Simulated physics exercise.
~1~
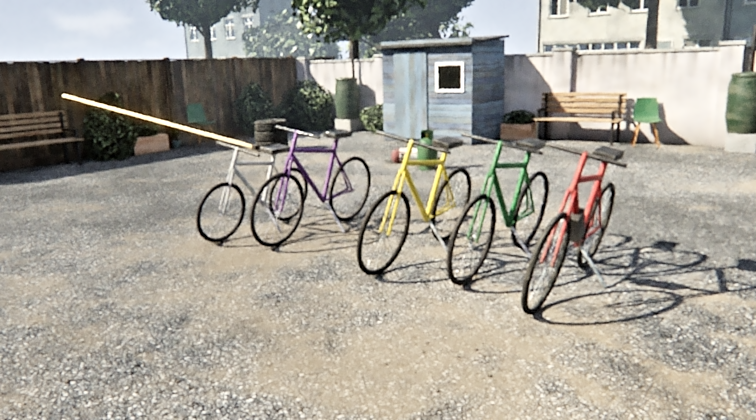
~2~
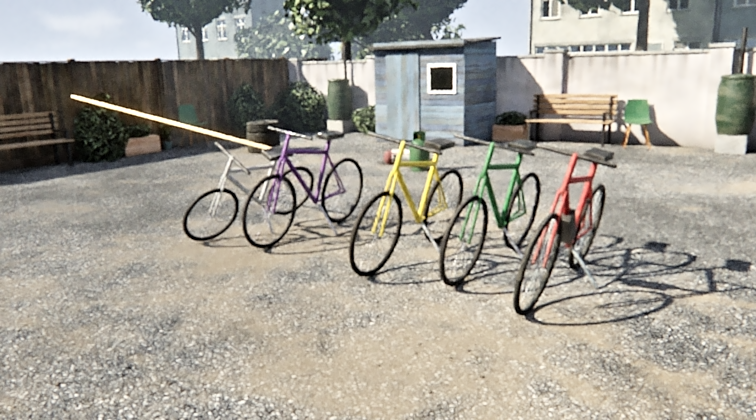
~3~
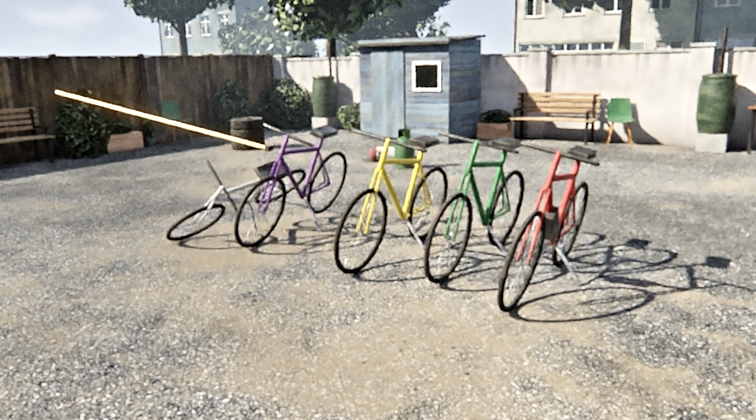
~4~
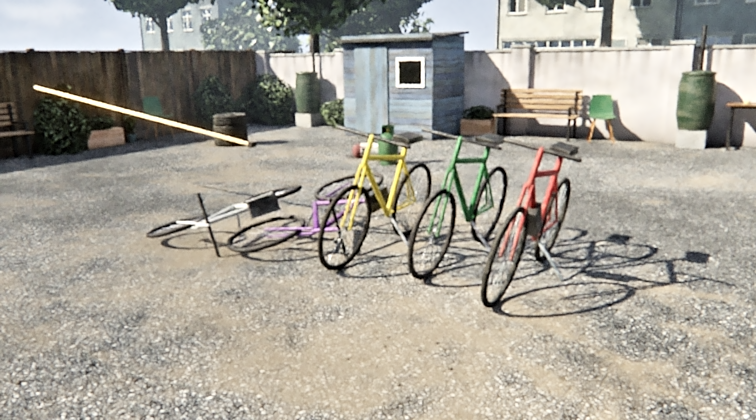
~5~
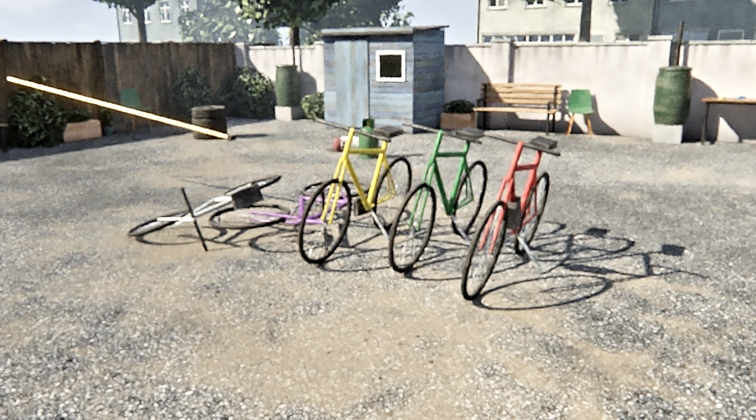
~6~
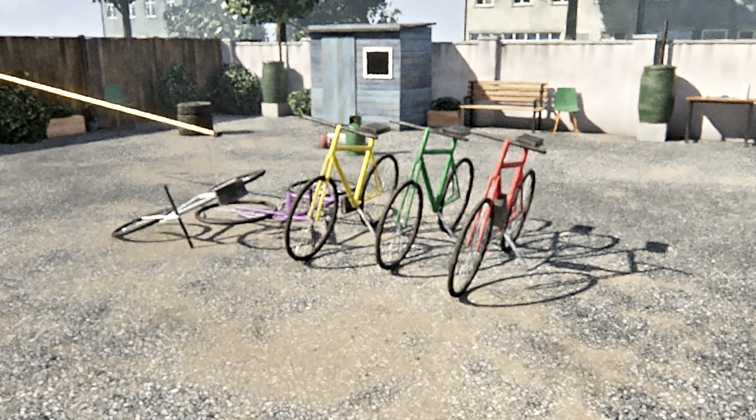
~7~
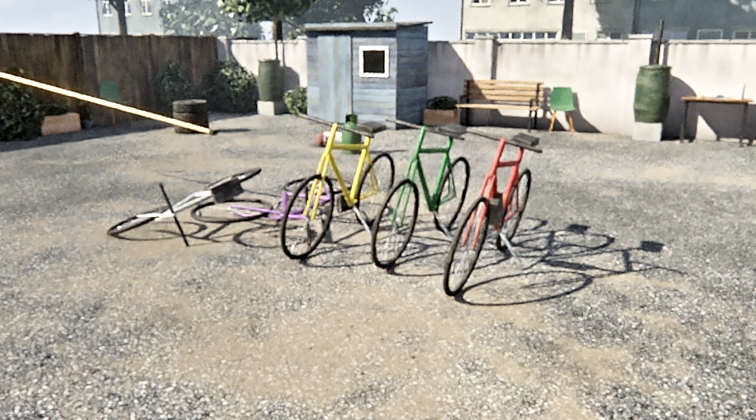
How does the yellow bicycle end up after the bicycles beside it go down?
The yellow bicycle stays upright on its stand, next to the fallen purple one.
